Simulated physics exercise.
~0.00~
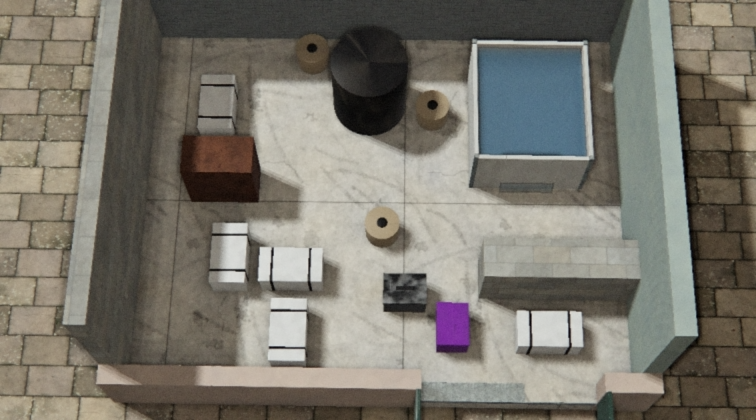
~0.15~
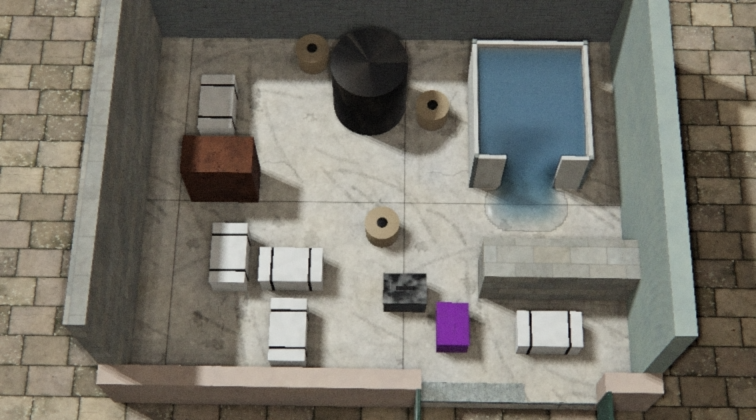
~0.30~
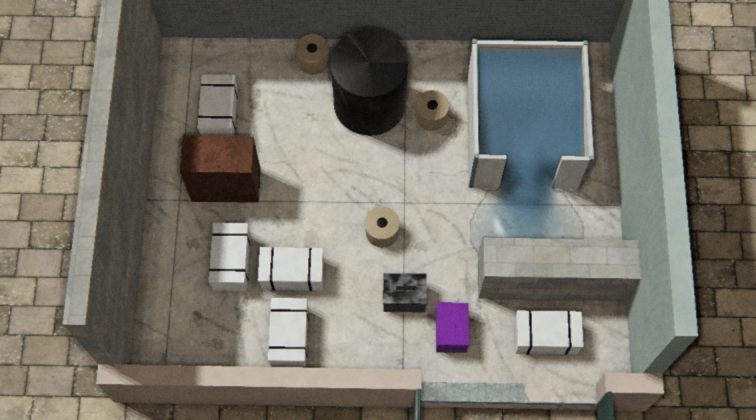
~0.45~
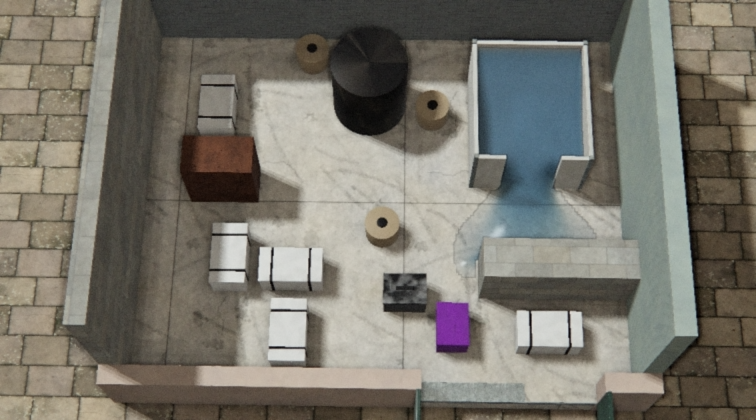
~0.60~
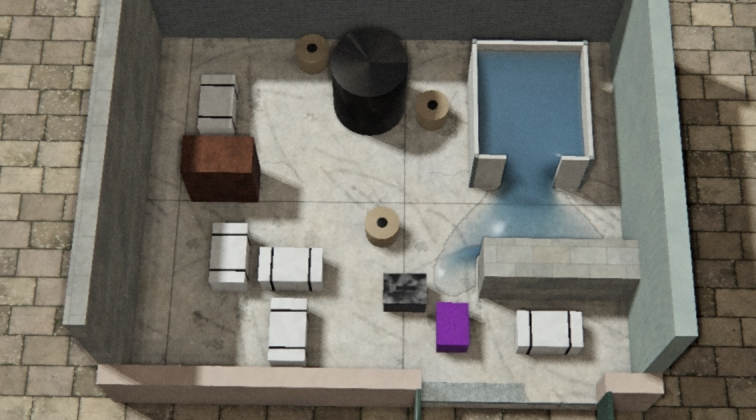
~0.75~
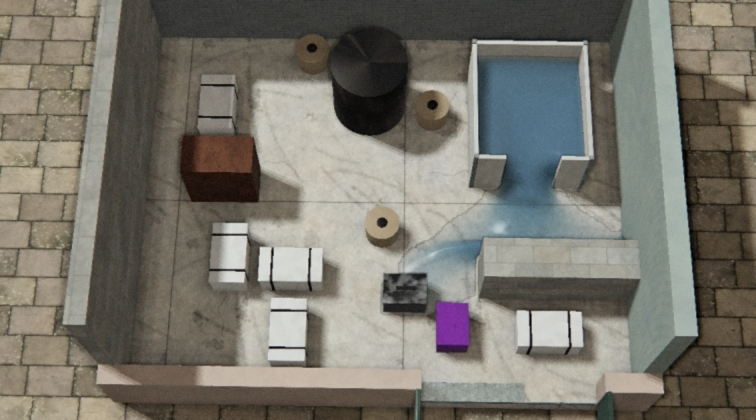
In this clip, seen from overhead, water flows out through a gap in the front of a walled tank, meets a low block wall and spreads left toward a dark box, while the purple chest and other objects stay still.
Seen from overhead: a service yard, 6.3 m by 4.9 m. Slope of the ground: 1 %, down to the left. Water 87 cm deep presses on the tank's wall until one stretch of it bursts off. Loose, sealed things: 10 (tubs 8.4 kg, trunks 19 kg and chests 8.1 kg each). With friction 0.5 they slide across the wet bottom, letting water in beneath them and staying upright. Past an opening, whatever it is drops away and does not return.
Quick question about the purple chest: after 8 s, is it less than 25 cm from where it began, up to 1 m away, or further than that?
Less than 25 cm.
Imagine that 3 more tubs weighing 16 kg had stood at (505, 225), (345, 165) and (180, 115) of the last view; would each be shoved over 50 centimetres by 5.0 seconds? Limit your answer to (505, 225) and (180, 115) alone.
In the order asked: Clear of the mark; shy of the mark.
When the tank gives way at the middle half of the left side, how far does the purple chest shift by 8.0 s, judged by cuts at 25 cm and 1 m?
My answer is that the purple chest edges over slightly.
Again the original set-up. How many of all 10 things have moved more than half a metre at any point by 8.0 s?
The count comes to 7.
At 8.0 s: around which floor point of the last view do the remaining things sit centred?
Close to pixel (321, 213).
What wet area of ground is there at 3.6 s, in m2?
Flooded: Near 24 m2.
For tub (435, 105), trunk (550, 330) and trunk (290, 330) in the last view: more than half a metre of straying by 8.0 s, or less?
Results in listed order: Falls short / falls short / exceeds.
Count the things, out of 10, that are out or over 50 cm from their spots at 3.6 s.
By my reckoning, 5.
After 1.6 s the purple chest is near (453, 324), 0.0 m from its start, aground; 0 of 10 are out; 0 afloat.
After 3.6 s the purple chest is near (453, 324), 0.0 m from its start, aground; 0 of 10 are out; 4 afloat.
After 5.6 s the purple chest is near (453, 324), 0.0 m from its start, aground; 0 of 10 are out; 7 afloat.
After 8.0 s the purple chest is near (453, 324), 0.0 m from its start, aground; 0 of 10 are out; 7 afloat.
